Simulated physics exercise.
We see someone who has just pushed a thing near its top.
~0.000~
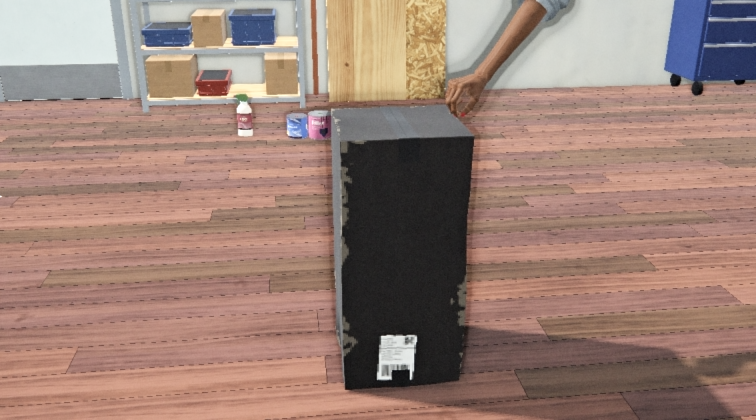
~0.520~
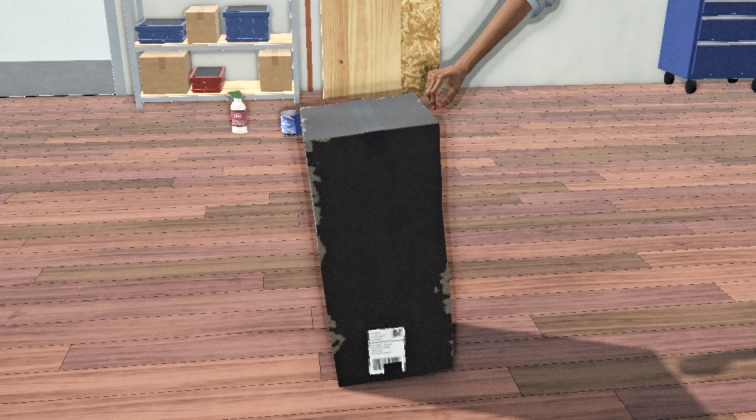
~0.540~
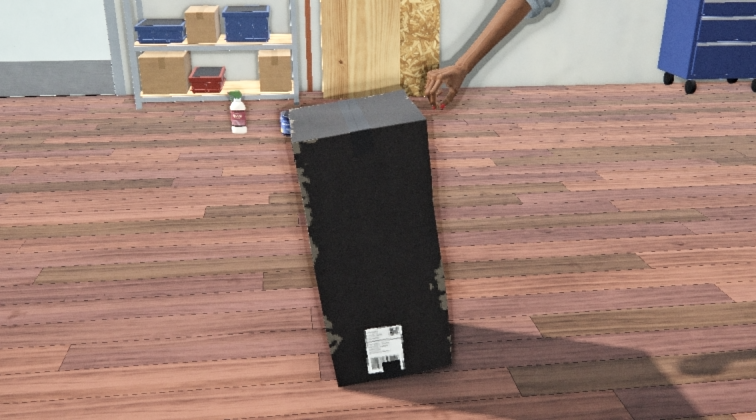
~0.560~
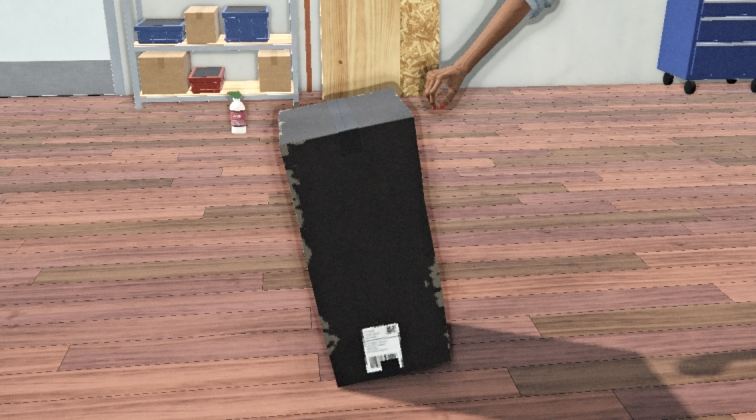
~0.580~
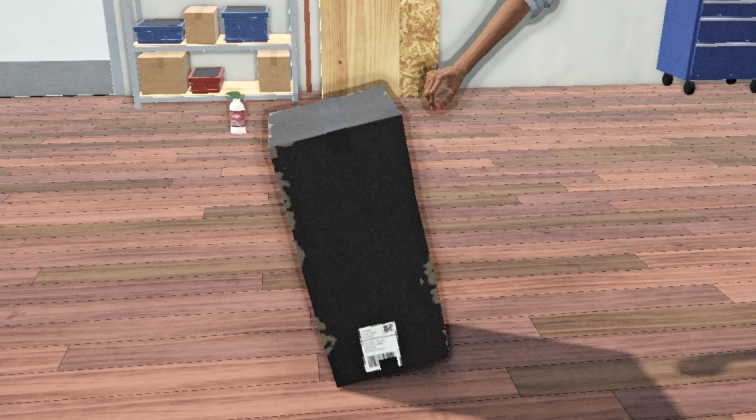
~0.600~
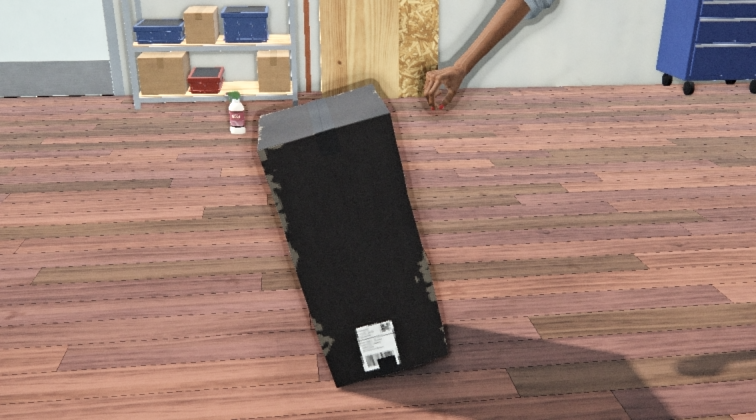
A hand at the top of a tall black box pushes it, and it tilts left.
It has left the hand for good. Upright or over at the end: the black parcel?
Here the black parcel goes down on its side.
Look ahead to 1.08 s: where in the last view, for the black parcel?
At about (228, 278).
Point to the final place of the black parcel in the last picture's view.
At about (204, 315).
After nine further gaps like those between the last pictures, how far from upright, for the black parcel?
Then 30°.
Around 0.86 s, black parcel 38° off upright near (296, 240).
Around 1.08 s, black parcel 70° off upright near (228, 278).
Finally (2.3 s), the black parcel topples, near (204, 315).
